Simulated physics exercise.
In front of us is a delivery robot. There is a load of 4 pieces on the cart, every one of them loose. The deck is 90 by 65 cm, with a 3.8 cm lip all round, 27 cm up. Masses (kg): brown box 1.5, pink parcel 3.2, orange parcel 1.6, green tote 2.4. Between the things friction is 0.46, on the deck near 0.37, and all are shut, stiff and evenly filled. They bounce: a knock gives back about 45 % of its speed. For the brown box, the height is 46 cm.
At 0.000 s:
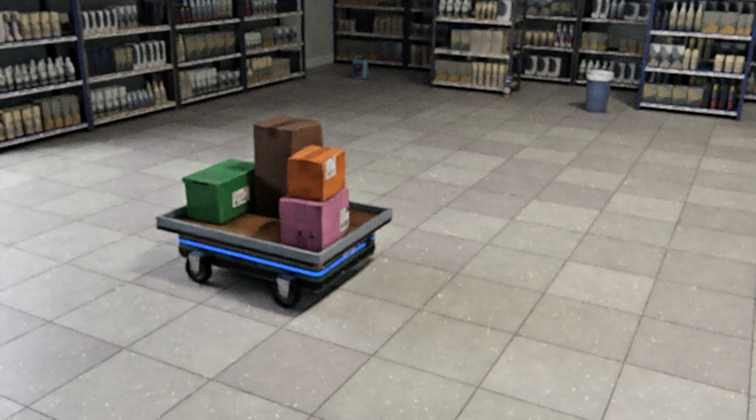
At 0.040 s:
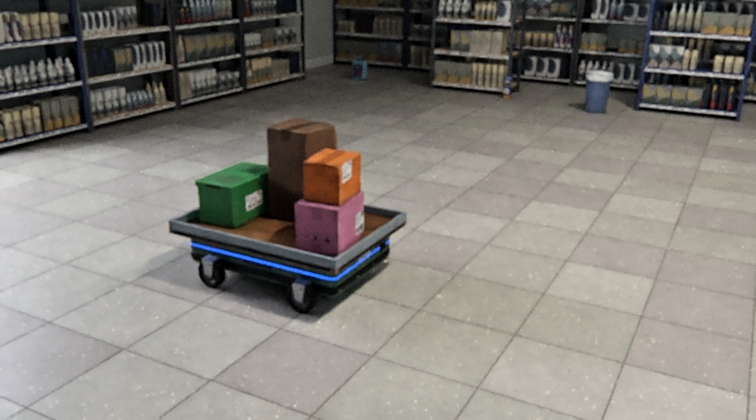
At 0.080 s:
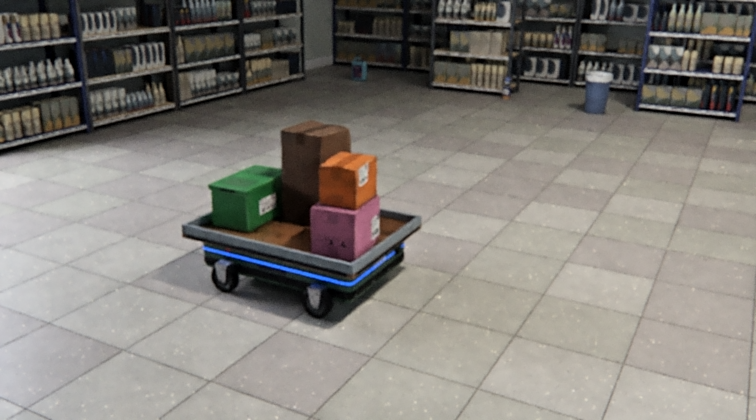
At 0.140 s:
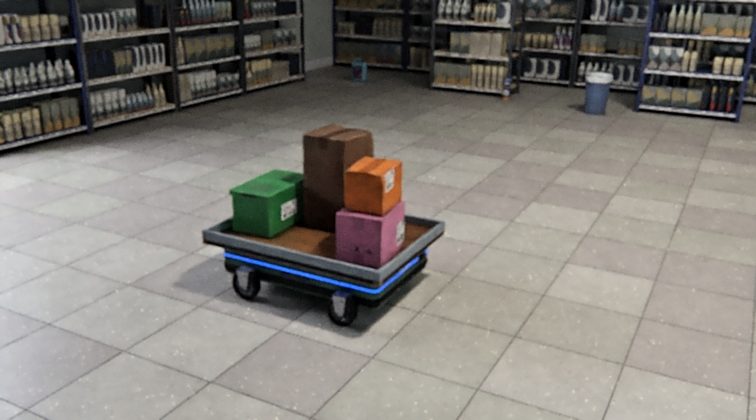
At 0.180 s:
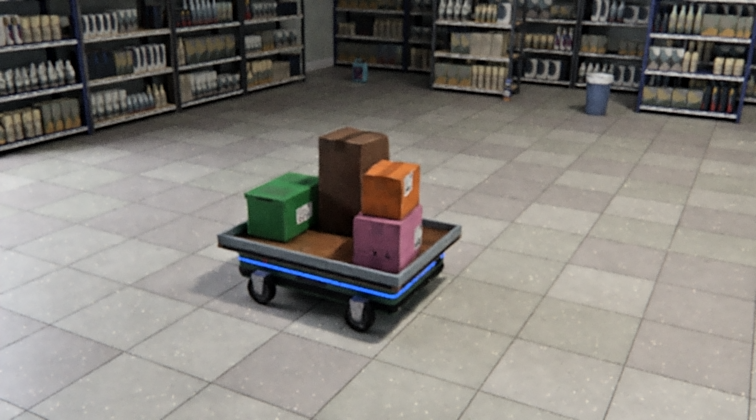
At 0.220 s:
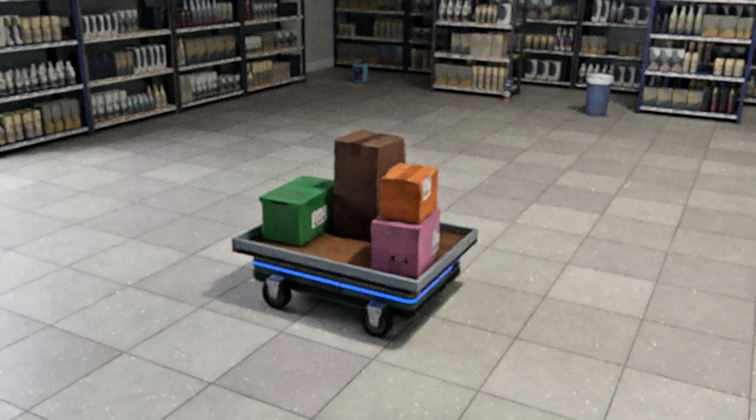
Low wheeled cart carrying green, brown, orange and pink boxes rolling slowly rightward across a tiled floor before stocked shelves.
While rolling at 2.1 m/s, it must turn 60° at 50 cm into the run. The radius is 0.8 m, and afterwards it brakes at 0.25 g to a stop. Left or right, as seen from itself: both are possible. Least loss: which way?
I expect the cargo to suffer less heading left.
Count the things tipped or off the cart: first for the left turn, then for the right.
Turning left 1, turning right 2.
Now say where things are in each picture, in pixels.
In the first picture, cart has run 0 cm; brown box (289, 167); pink parcel (315, 217).
In the second picture, cart has run 8 cm; orange parcel (333, 176); green tote (239, 194).
In the third picture, cart has run 17 cm; orange parcel (349, 180); green tote (252, 198).
In the fourth picture, cart has run 29 cm; orange parcel (374, 185); green tote (273, 203).
In the fifth picture, cart has run 38 cm; orange parcel (392, 189); green tote (288, 206).
In the sixth picture, cart has run 46 cm; brown box (370, 185); pink parcel (406, 239).
Turning left. At 0.42 s, cart has run 88 cm, turned 17°; pink parcel leaning 4° near (515, 245); brown box slid 6 cm near (451, 195); orange parcel leaning 6°.
After 0.92 s, cart has run 191 cm, turned 60°; brown box slid 33 cm near (636, 183); pink parcel slid 4 cm near (672, 189); green tote slid 10 cm.
After 1.32 s, cart has run 241 cm, turned 60°; brown box slid 32 cm near (700, 169); pink parcel slid 4 cm near (729, 176); green tote slid 10 cm.
At rest (2.1 s), off the cart, orange parcel; not toppled but over 10 cm from the start, brown box and green tote; pink parcel in place, give or take 10 cm. Seen from the same camera at the end, brown box near (714, 166), pink parcel near (742, 173).
Turning right instead, brown box and orange parcel tipped over or off the cart, 2 of 4 in all.
